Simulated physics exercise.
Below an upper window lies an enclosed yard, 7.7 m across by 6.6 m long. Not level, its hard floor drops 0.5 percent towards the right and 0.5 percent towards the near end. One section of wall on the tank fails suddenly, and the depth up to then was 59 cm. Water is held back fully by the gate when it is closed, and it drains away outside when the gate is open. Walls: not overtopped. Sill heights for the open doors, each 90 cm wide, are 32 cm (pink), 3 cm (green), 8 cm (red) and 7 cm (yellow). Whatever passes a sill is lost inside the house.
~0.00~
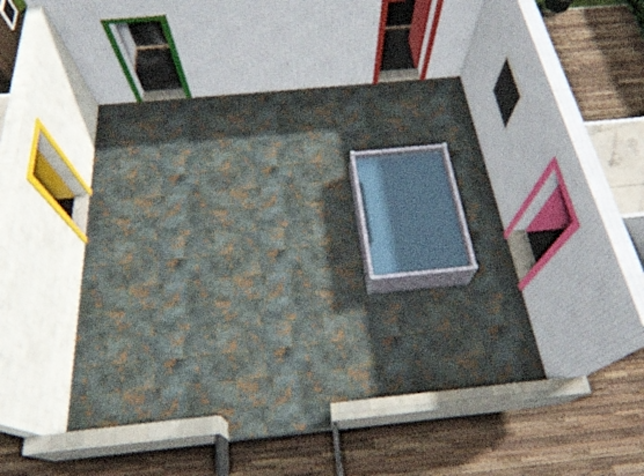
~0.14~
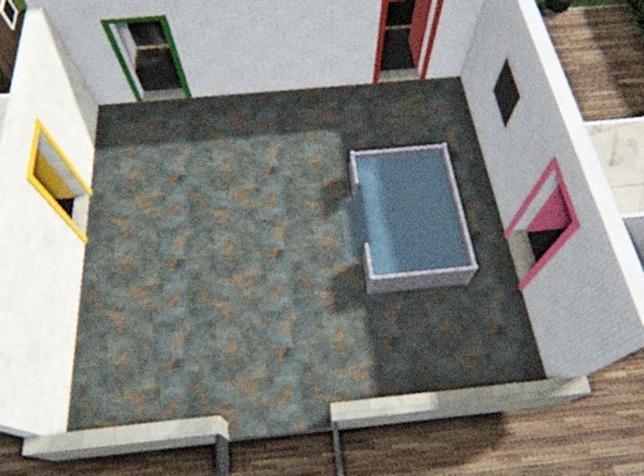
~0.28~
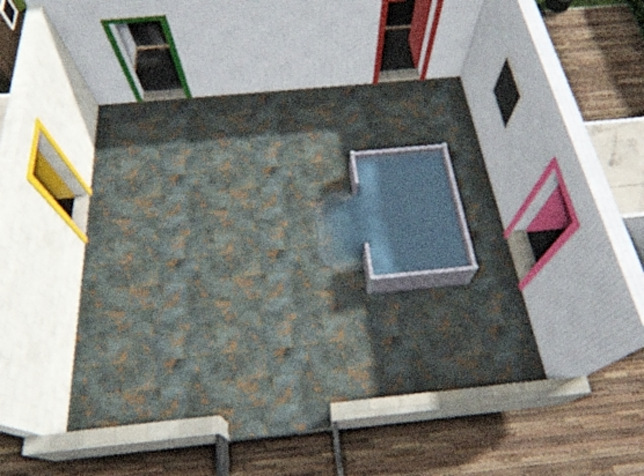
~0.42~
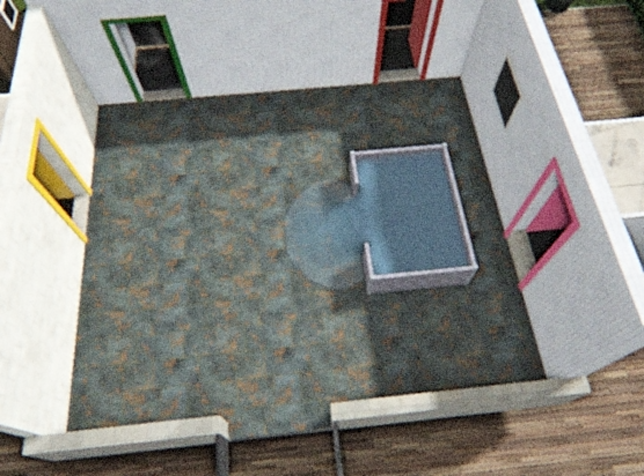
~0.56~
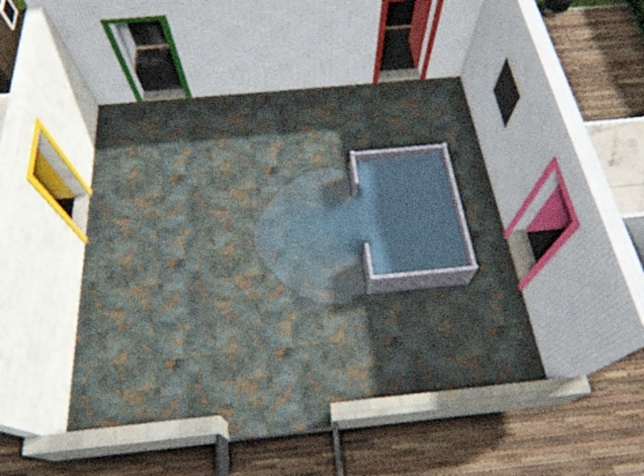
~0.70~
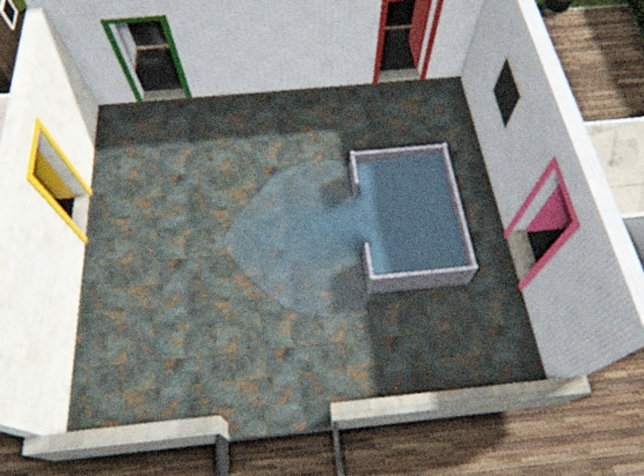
The clip shows a walled yard with coloured openings and a low tank of water on its mottled floor; a gap opens in the tank's left side, and water pours out, spreading leftward across the floor in a widening, rounded sheet.
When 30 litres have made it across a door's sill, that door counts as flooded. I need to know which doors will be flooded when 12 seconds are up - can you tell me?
Sure: The pink door will stay unflooded, the green door will be flooded, the red door will stay unflooded, the yellow door will be flooded.
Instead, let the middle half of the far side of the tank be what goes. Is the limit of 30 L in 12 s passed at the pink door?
Then pink does not exceed it.
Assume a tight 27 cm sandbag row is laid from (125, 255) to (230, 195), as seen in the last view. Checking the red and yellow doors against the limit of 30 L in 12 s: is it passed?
Doors: Red stays under / yellow stays under.
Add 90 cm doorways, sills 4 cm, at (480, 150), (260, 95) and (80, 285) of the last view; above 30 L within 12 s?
In turn: Below, below, above.
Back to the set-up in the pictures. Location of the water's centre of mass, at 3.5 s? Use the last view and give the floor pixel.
Its balance point sits around (268, 242).
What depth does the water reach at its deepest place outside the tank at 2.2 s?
Max depth: About 24 centimetres.
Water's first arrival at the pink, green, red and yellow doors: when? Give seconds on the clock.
Times: Pink 11.0 seconds, green 2.6 seconds, red 9.0 seconds, yellow 1.8 seconds.
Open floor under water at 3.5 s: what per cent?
I'd say around 55 % is wet.
After 1.4 s water covers 25 % of the floor and is deepest (32 cm) near (354, 234); pink door not reached, green door not reached, red door not reached, yellow door not reached.
After 2.2 s water covers 50 % of the floor and is deepest (24 cm) near (354, 234); pink door not reached, green door not reached, red door not reached, yellow door 14 cm at the sill, 6 L in.
After 3.5 s water covers 55 % of the floor and is deepest (23 cm) near (67, 427); pink door not reached, green door 6 cm at the sill, 4 L in, red door not reached, yellow door 14 cm at the sill, 54 L in.
After 7.0 s water covers 60 % of the floor and is deepest (11 cm) near (166, 234); pink door not reached, green door 7 cm at the sill, 43 L in, red door not reached, yellow door 9 cm at the sill, 78 L in.
After 12.0 s water covers 95 % of the floor and is deepest (8 cm) near (534, 389); pink door 4 cm at the sill, 0 L in, green door 4 cm at the sill, 62 L in, red door 2 cm at the sill, 0 L in, yellow door 3 cm at the sill, 80 L in.
